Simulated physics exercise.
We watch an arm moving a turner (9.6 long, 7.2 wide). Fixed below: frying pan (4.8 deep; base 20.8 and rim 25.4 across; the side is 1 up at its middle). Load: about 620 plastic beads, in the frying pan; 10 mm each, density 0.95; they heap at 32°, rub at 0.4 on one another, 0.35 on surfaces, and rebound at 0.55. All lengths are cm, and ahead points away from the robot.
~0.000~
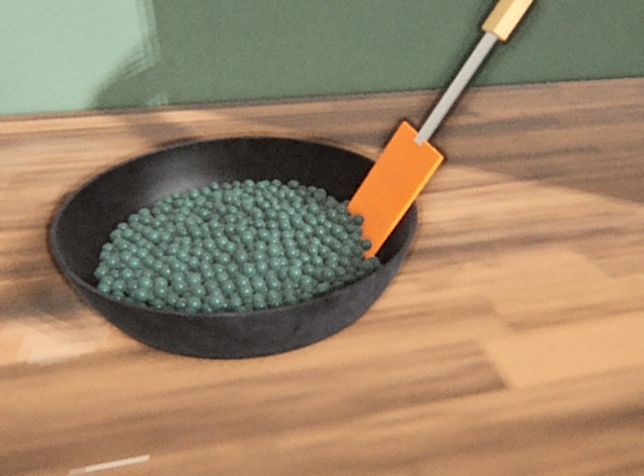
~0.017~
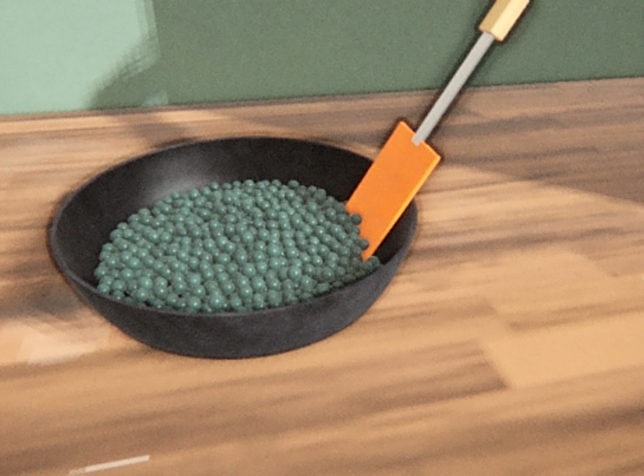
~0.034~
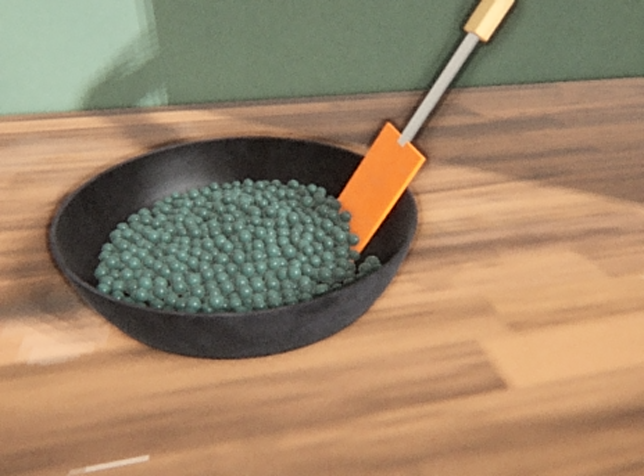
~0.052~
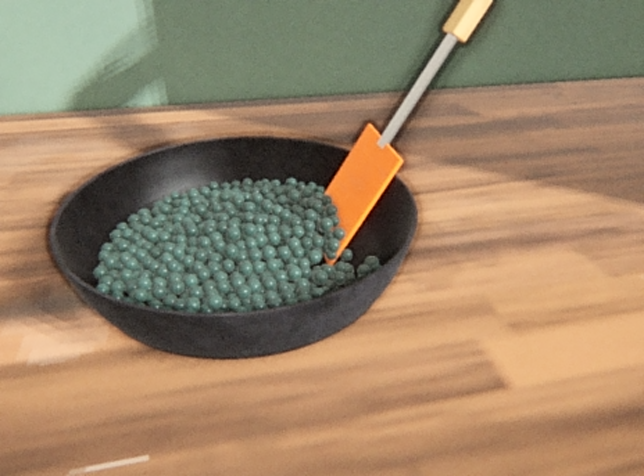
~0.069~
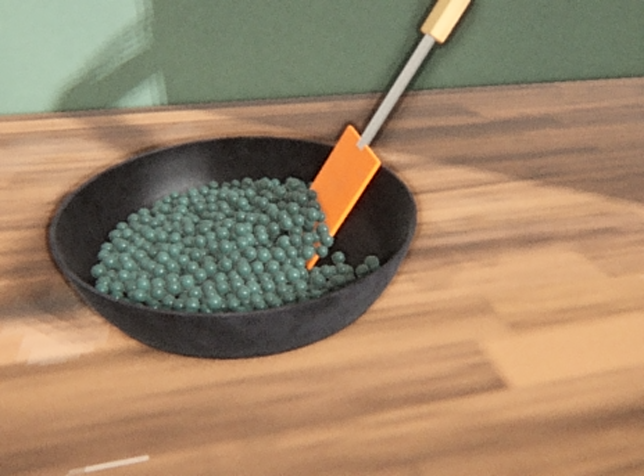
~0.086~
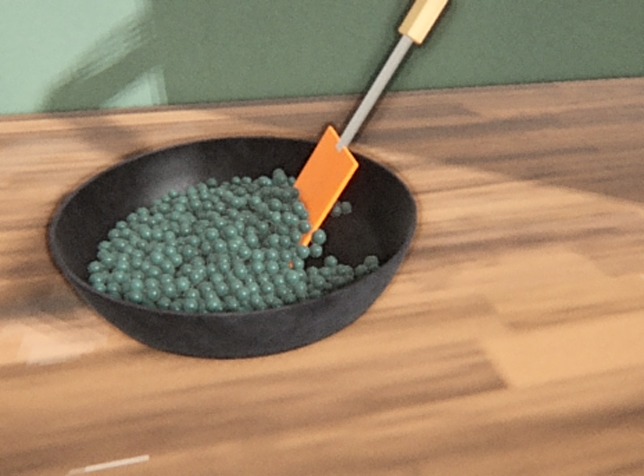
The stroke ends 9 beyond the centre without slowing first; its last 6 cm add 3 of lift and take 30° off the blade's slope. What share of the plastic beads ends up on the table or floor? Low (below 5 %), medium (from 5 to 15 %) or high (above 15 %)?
Share on the table or floor: Medium (from 5 to 15 %).
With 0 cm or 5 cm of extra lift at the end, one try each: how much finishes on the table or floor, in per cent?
About 0 and 10 per cent.
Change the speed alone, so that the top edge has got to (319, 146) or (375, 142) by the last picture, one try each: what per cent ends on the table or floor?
About 10 and 0 per cent.
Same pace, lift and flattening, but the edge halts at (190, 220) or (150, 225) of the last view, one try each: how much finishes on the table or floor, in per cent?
Some 0 and 5 per cent.
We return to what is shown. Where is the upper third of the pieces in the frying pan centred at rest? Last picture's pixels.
At about (126, 246).
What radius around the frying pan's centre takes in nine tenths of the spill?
Some 45 cm.
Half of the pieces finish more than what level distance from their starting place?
About 3 cm.
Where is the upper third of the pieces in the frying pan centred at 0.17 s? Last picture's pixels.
Around (168, 232).
By 0.13 s, sloping 59°, highest piece 6 above the table; 624 in the frying pan.
By 0.17 s, sloping 48°, highest piece 6 above the table; 624 in the frying pan.
By 0.39 s, sloping 29°, highest piece 6 above the table; 574 in the frying pan, 47 on the table or floor, 3 on the blade or in flight.
By 1.44 s, sloping 29°, highest piece 5 above the table; 574 in the frying pan, 50 on the table or floor.
Final count, 574 in the frying pan, 50 on the table or floor. That is 8 % on the table or floor.
